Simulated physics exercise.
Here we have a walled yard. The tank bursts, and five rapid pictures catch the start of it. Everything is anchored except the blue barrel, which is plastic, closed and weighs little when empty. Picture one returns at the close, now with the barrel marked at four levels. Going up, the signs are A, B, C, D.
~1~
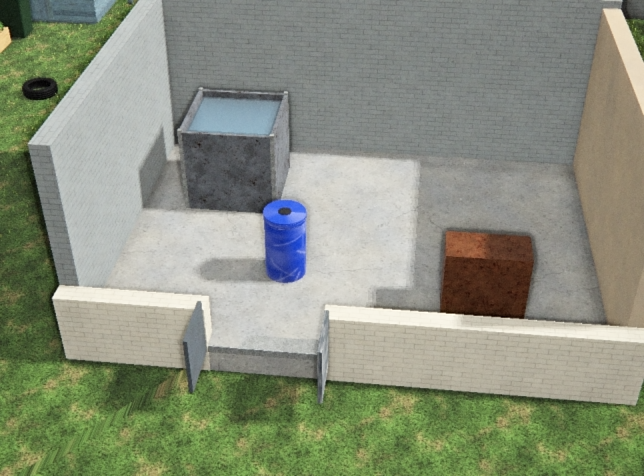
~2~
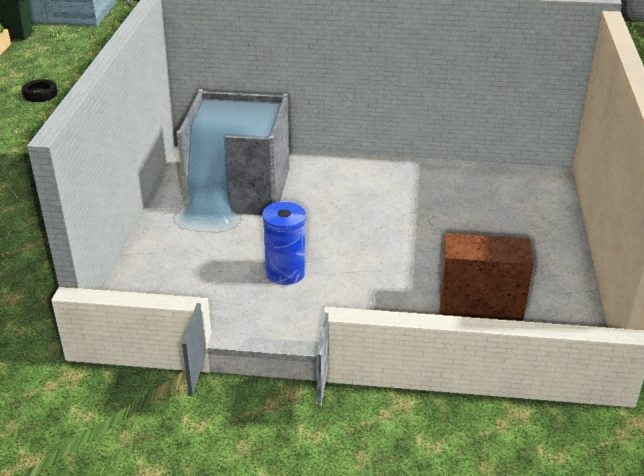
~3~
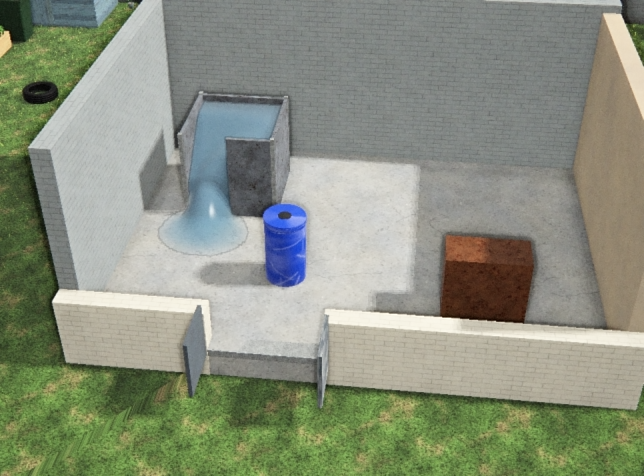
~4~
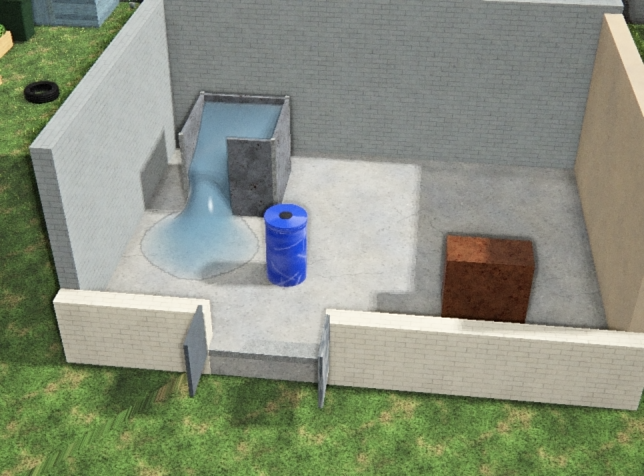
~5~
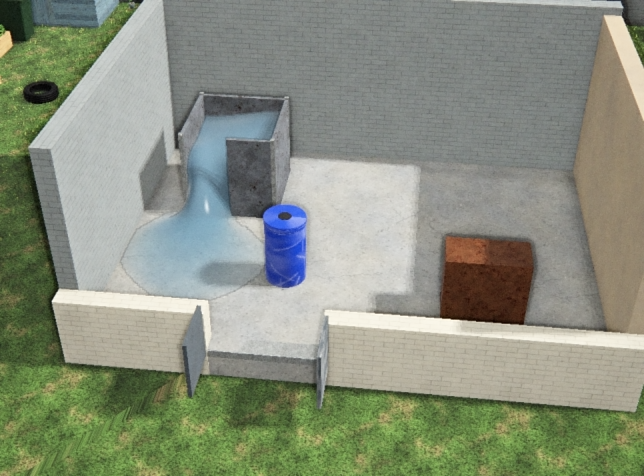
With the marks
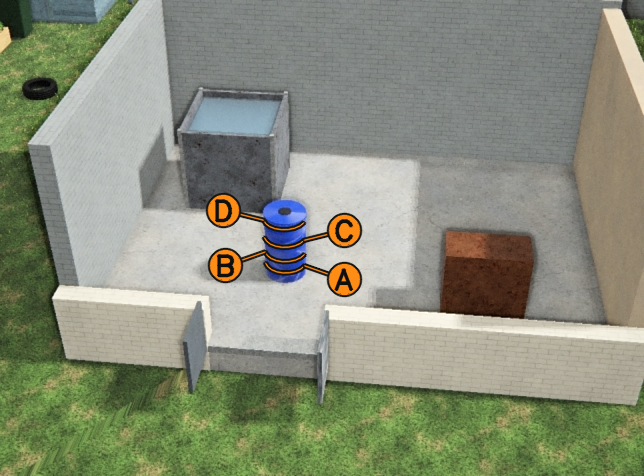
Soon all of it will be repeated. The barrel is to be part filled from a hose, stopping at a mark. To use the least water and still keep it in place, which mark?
Use mark A.
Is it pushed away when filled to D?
No, not at all.
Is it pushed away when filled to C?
No, that is safe.
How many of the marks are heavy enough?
All four.
In orange, A at (283, 272); B at (282, 261); C at (282, 247); D at (281, 229); from the bottom up A, B, C, D.
If A is chosen, it does not move.
If B is chosen, it does not move.
If C is chosen, it does not move.
If D is chosen, it does not move.
